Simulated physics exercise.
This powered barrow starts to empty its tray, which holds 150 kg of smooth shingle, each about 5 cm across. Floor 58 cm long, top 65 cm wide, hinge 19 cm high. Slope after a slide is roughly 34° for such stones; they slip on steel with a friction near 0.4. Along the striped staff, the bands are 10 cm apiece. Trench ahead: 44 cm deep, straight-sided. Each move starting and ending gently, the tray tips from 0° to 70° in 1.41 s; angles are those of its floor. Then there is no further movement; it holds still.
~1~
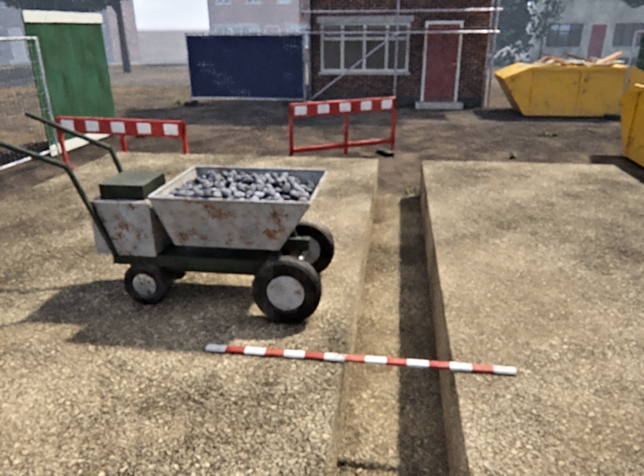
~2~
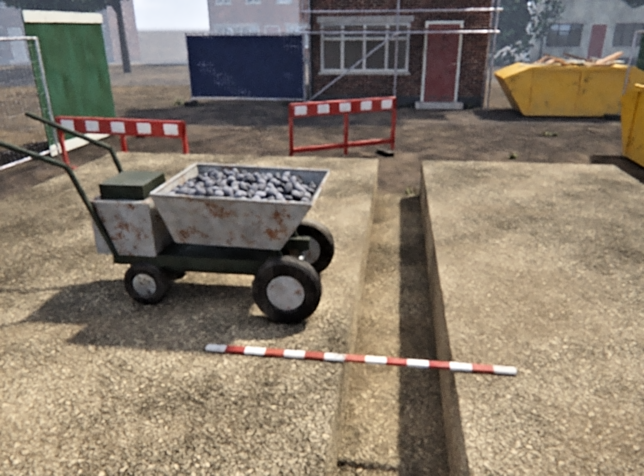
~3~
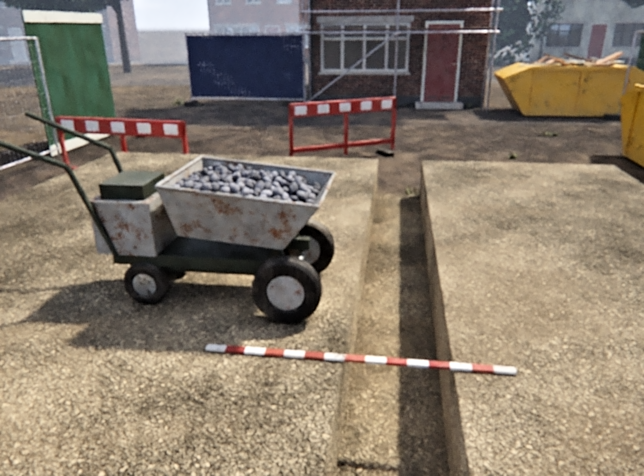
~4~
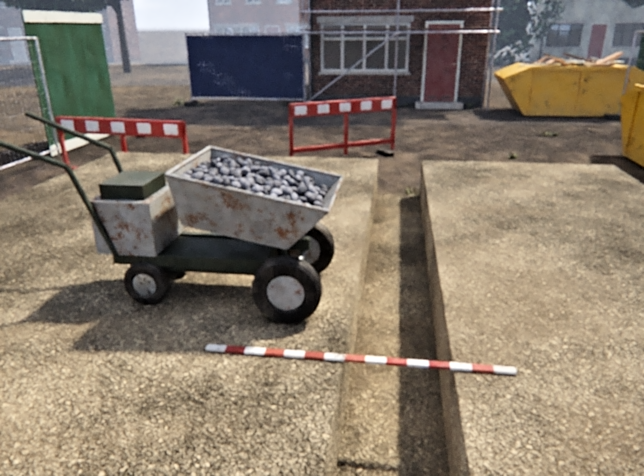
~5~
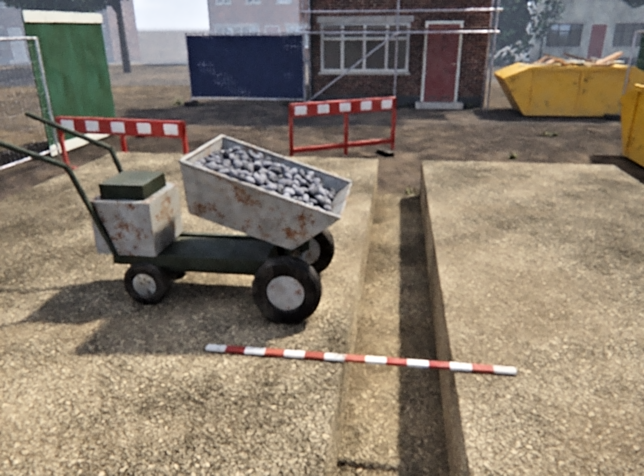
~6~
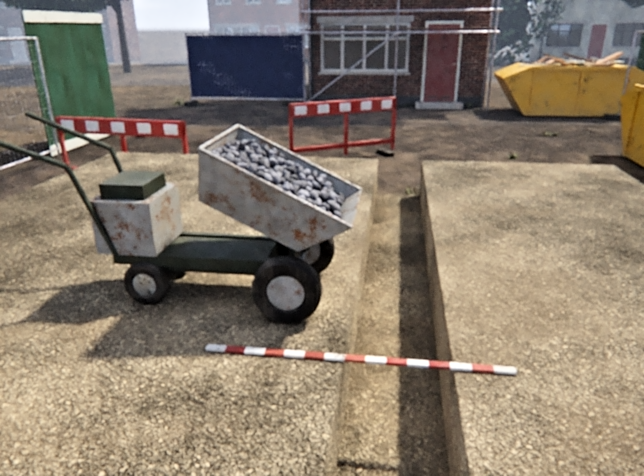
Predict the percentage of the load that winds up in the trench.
My prediction is about 90 per cent.
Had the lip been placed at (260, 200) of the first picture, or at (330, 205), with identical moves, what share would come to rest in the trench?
Near 100 then near 70 percent.
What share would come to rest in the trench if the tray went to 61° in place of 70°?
In that case around 75 percent.
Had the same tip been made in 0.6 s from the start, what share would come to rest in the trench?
I'd put it at some 65 in a hundred.
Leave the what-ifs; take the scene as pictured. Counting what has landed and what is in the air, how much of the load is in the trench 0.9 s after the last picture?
Some 45 per cent of the load by that point.
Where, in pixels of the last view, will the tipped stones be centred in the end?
Around (411, 358).
Then, 0.5 s after the last picture the floor is at 59°, 99 % in the tray, 1 % in the trench; the foremost stones are at (394, 248).
Then, 0.9 s after the last picture the floor is at 70°, 50 % in the tray, 44 % in the trench, 6 % past the trench; the foremost stones are at (502, 305).
Then, 1.3 s after the last picture the floor is at 70°, 23 % in the tray, 67 % in the trench, 10 % past the trench; the foremost stones are at (586, 314).
Then, 3.2 s after the last picture the floor is at 70°, 0 % in the tray, 90 % in the trench, 10 % past the trench; the foremost stones are past the picture's edge.
